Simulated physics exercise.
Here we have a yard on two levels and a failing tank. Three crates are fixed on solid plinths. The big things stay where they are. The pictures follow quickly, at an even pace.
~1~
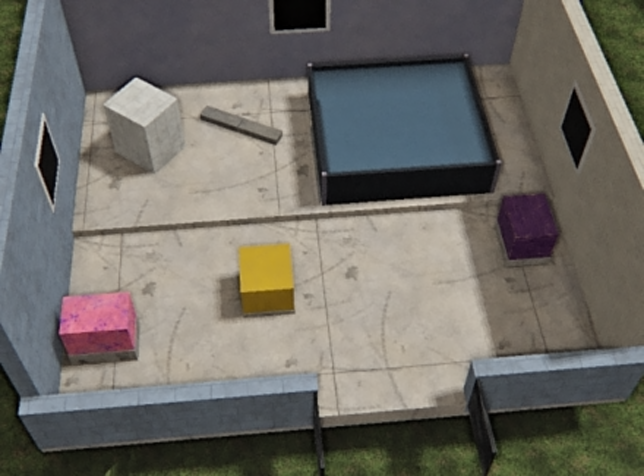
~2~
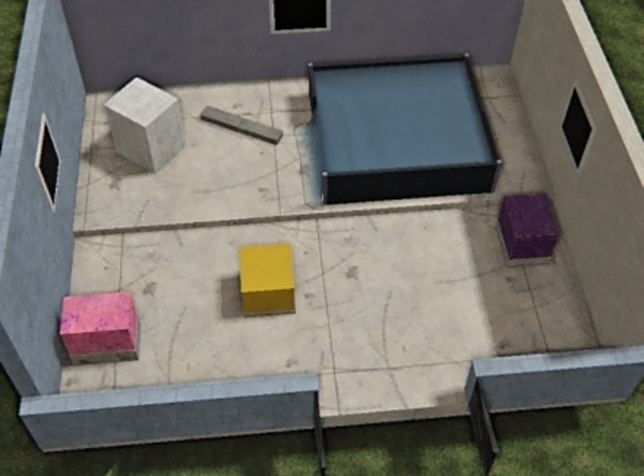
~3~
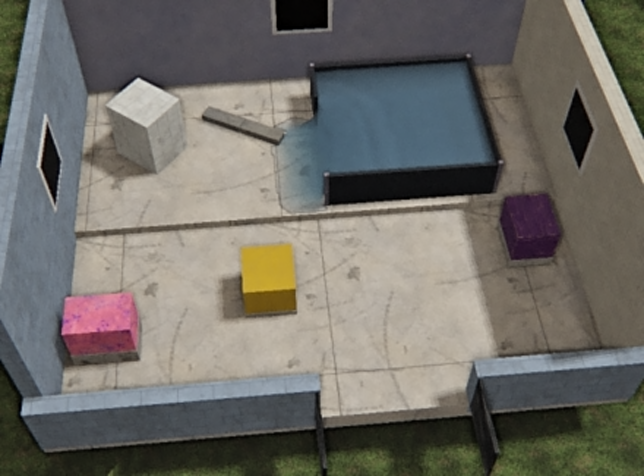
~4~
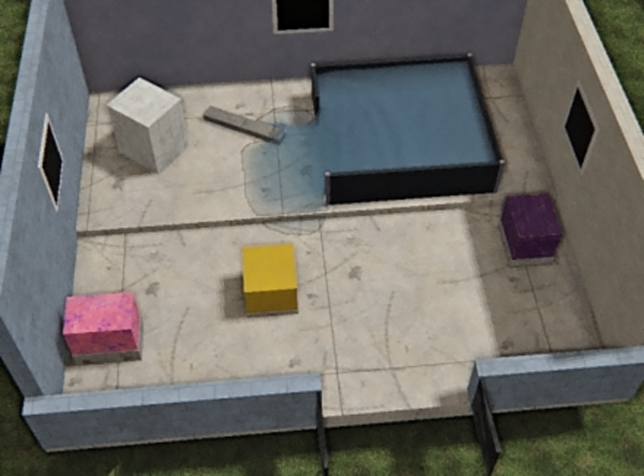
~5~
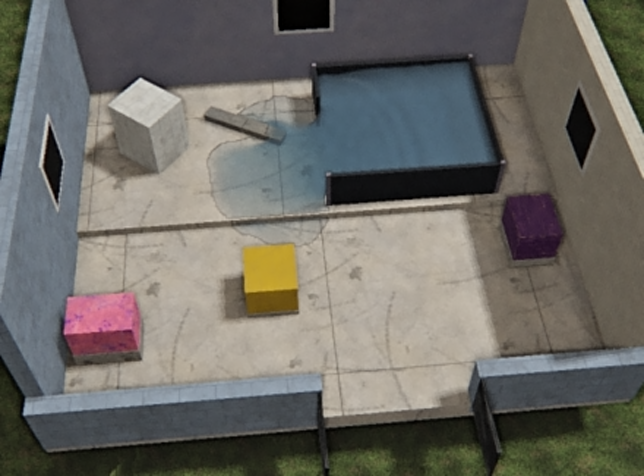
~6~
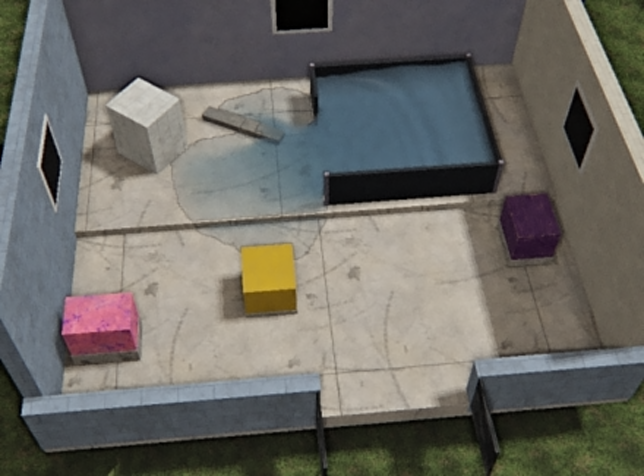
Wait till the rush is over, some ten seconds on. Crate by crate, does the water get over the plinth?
In the end: The yellow crate gets wet; the pink crate gets wet; the purple crate stays dry.
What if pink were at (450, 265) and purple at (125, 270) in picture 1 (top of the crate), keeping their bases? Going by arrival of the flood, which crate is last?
That is the pink one.
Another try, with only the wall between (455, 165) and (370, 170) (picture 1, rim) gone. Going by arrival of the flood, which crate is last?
I say the pink one.
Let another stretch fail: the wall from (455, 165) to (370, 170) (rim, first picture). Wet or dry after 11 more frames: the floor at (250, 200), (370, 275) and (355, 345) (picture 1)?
In turn: Dry, awash, covered.
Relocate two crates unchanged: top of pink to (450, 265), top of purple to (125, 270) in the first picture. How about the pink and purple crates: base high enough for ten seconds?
One by one: The pink crate is safe; the purple crate is topped.
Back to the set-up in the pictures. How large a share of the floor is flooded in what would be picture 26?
Roughly 50 per cent.
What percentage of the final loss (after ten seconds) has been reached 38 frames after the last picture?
Near 25 in a hundred.
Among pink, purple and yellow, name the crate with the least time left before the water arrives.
I say the yellow-painted one.
A moment on, water covers 30 % of the floor; the yellow crate water round its plinth, the pink crate not reached, the purple crate not reached.
Next, water covers 40 % of the floor; the yellow crate water round its plinth, the pink crate water round its plinth, the purple crate not reached.
Then, water covers 50 % of the floor; the yellow crate water round its plinth, the pink crate water round its plinth, the purple crate not reached.
Later, water covers 75 % of the floor; the yellow crate water round its plinth, the pink crate water round its plinth, the purple crate not reached.
In the end, water covers 95 % of the floor; the yellow crate was topped, the pink crate was topped, the purple crate stayed above the water.
